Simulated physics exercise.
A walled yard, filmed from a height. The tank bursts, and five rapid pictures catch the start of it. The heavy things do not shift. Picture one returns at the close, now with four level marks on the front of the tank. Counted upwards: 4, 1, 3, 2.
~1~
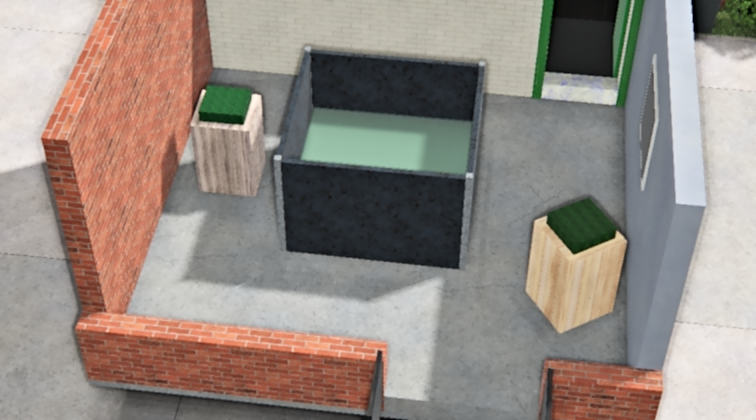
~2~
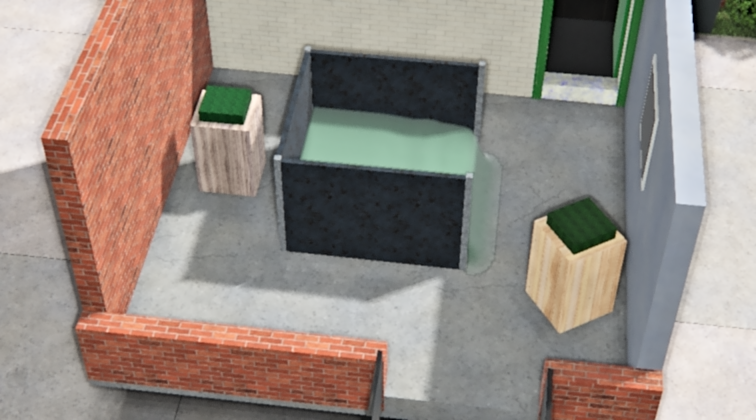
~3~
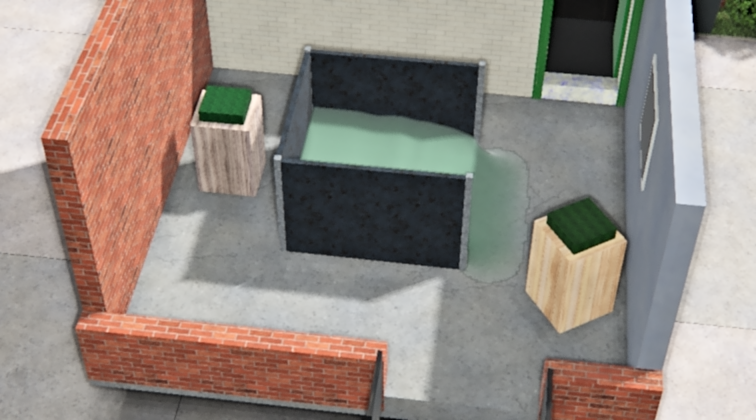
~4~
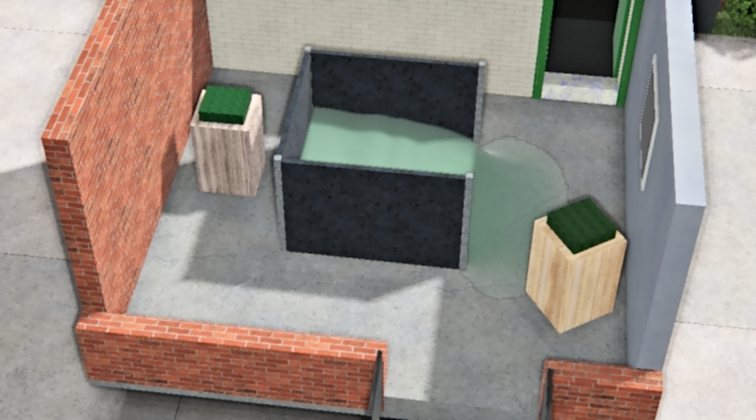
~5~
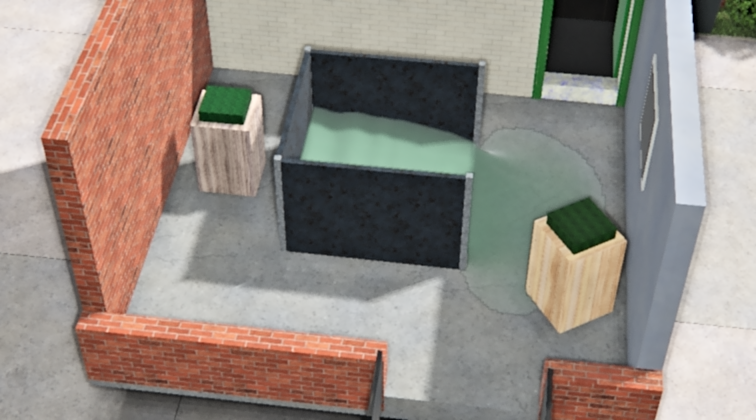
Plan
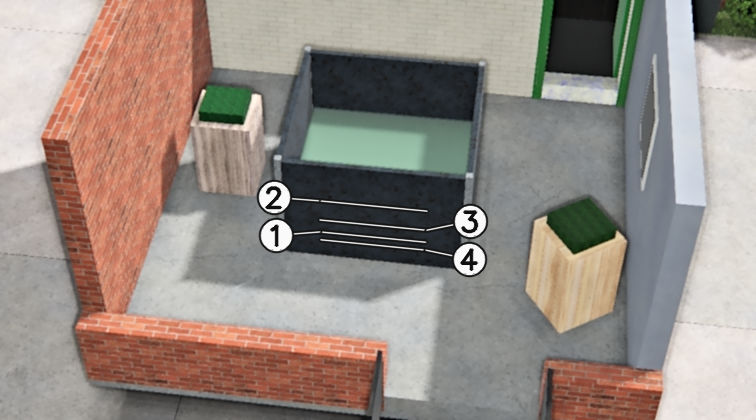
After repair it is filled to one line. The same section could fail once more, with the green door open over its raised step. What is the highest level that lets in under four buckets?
The answer is line 1.
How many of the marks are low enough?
Two of them.
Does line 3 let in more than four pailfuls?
Yes, it does.
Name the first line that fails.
Line 3.
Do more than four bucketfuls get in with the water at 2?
Yes, that goes wrong.
On the marked copy, 1 at (372, 237); 2 at (372, 205); 3 at (372, 225); 4 at (372, 244); from the bottom up 4, 1, 3, 2.
If 1 is chosen, a bucket or two gets in.
If 2 is chosen, dozens of bucketfuls pour in.
If 3 is chosen, about 11 bucketfuls get in.
If 4 is chosen, nothing gets over.
